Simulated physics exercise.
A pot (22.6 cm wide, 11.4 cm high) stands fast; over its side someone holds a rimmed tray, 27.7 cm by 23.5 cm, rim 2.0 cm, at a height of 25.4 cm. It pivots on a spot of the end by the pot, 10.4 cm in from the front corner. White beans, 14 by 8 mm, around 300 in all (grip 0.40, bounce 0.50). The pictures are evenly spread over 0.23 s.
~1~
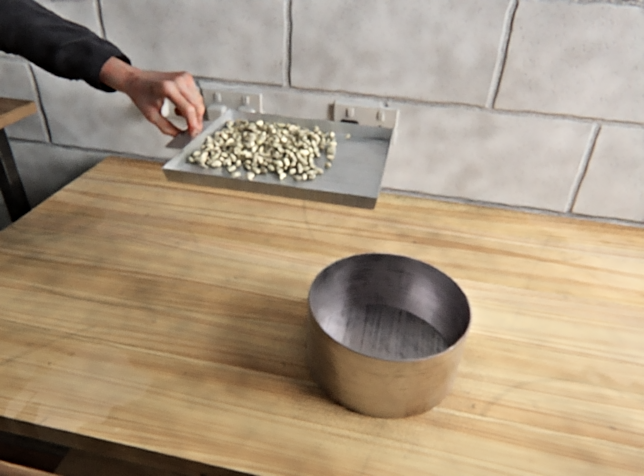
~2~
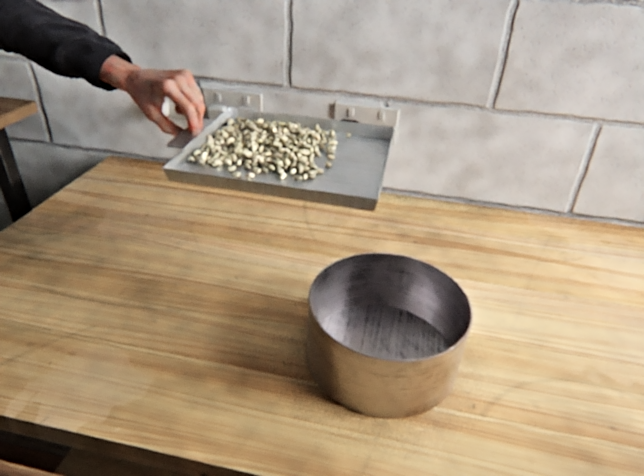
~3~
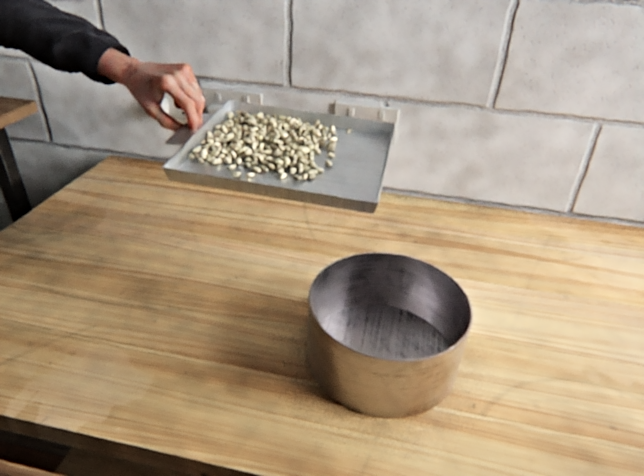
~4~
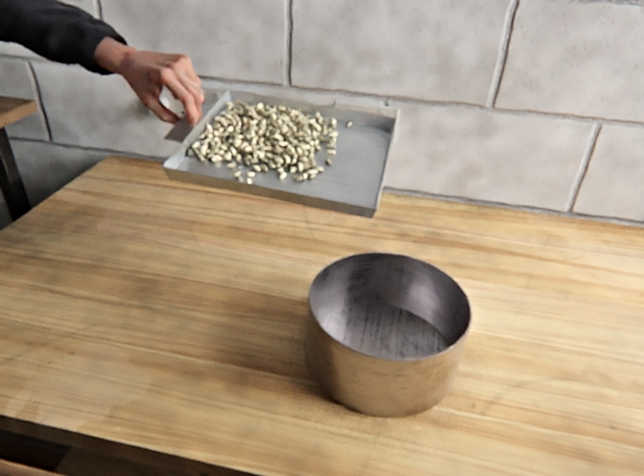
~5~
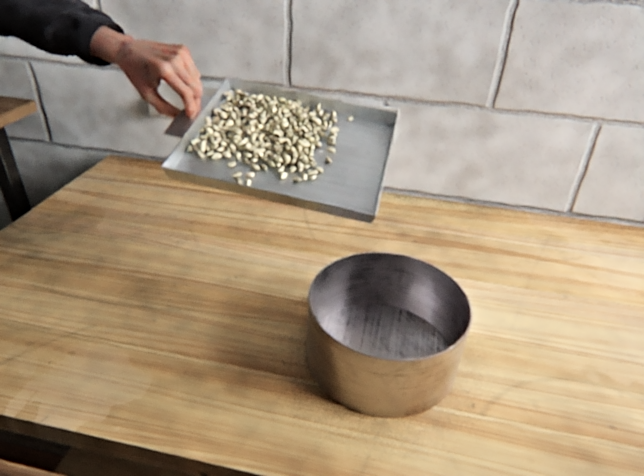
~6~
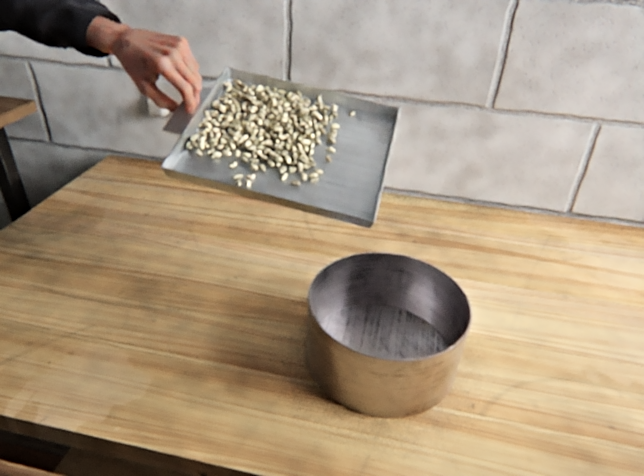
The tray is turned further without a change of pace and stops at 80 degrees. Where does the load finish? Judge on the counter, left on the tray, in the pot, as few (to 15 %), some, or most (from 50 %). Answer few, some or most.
Counter some, tray few, pot most.
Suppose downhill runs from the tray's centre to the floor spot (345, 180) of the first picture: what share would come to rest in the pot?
About 90 per cent.
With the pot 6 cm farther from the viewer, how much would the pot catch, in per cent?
In that case some 50 per cent.
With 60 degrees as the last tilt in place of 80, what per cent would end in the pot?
Then about 40 per cent.
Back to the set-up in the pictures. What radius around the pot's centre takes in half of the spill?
About 18 cm.
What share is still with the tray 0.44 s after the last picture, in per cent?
About 80 per cent.
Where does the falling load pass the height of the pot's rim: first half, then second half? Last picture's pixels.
First near (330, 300), later near (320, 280).
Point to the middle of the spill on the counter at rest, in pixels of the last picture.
At about (282, 369).
Then, 0.27 s after the last picture, tilt 50 degrees; the tray holds 100 %, the pot 0 %.
Then, 0.44 s after the last picture, tilt 69 degrees; the tray holds 80 %, the pot 0 %.
Then, 0.74 s after the last picture, tilt 80 degrees; the tray holds 20 %, the pot 45 %.
In the end, counter 35 %, tray 5 %, pot 60 %.
